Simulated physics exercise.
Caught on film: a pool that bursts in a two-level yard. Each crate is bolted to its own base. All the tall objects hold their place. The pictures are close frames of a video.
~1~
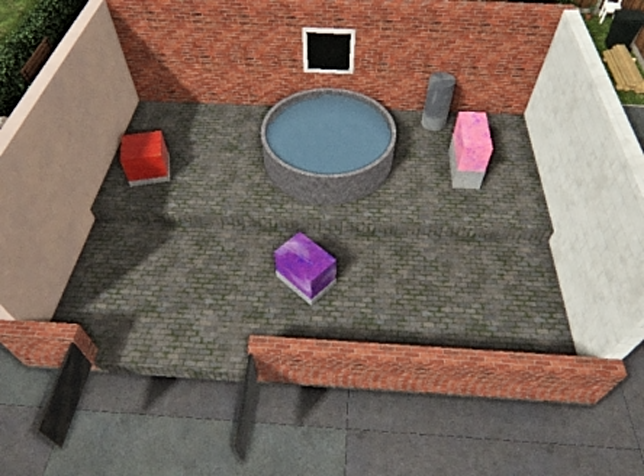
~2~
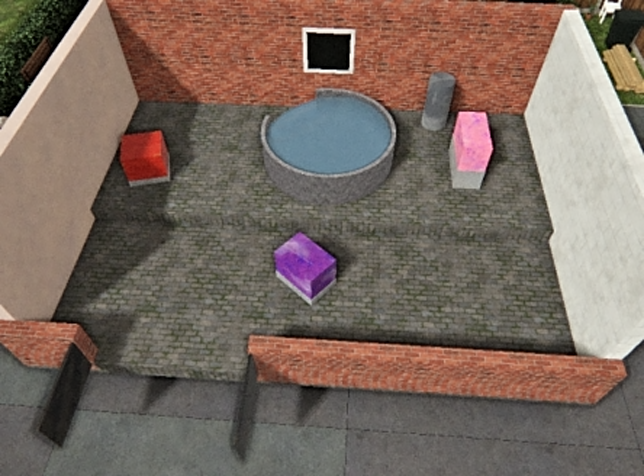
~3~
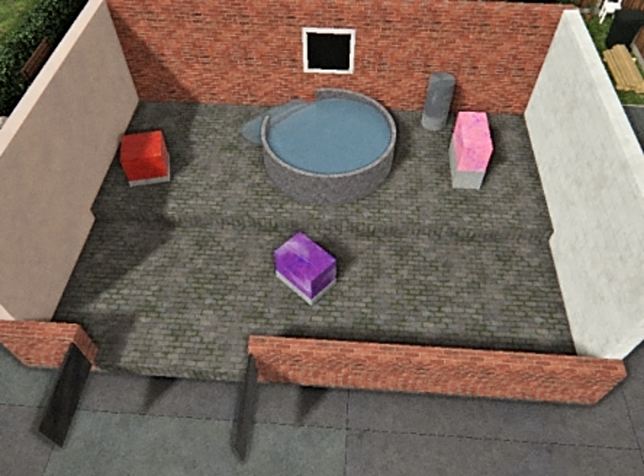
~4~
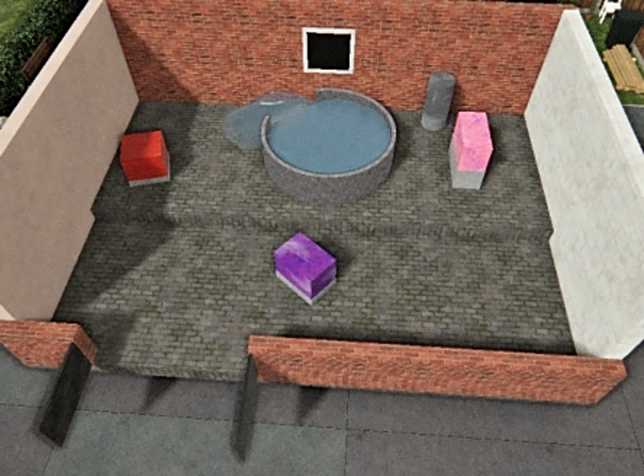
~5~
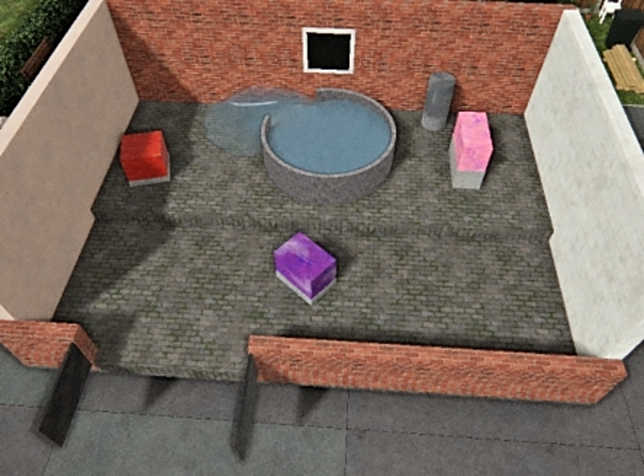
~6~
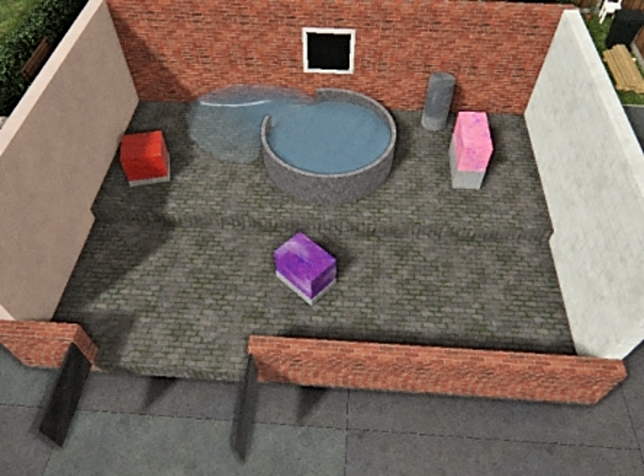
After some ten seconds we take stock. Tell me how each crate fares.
One by one: The pink crate keeps dry; the purple crate keeps dry; the red crate is soaked.
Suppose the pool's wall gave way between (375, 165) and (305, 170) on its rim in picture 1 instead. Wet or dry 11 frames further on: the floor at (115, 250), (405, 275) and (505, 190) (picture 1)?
In turn: No water, wet, dry.
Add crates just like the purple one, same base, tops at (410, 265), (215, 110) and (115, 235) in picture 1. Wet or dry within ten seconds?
One after the other: Is spared, takes water, is topped.
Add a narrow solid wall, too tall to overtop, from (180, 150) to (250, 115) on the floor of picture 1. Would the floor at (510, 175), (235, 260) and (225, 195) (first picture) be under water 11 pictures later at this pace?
In that order: Clear, no water, under water.
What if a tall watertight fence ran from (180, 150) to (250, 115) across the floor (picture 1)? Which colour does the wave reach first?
First comes the red one.
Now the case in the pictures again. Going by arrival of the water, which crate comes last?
That is the purple crate.
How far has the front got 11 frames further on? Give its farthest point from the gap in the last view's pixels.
Near (81, 253).
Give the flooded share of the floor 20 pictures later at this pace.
Near 40 in a hundred.
A moment on, water covers 15 % of the floor; the pink crate not reached, the purple crate not reached, the red crate water round its plinth.
Next, water covers 20 % of the floor; the pink crate not reached, the purple crate not reached, the red crate water round its plinth.
Then, water covers 40 % of the floor; the pink crate water round its plinth, the purple crate not reached, the red crate water round its plinth.
Later, water covers 65 % of the floor; the pink crate water round its plinth, the purple crate water round its plinth, the red crate water round its plinth.
In the end, water covers 85 % of the floor; the pink crate stayed above the water, the purple crate stayed above the water, the red crate was topped.
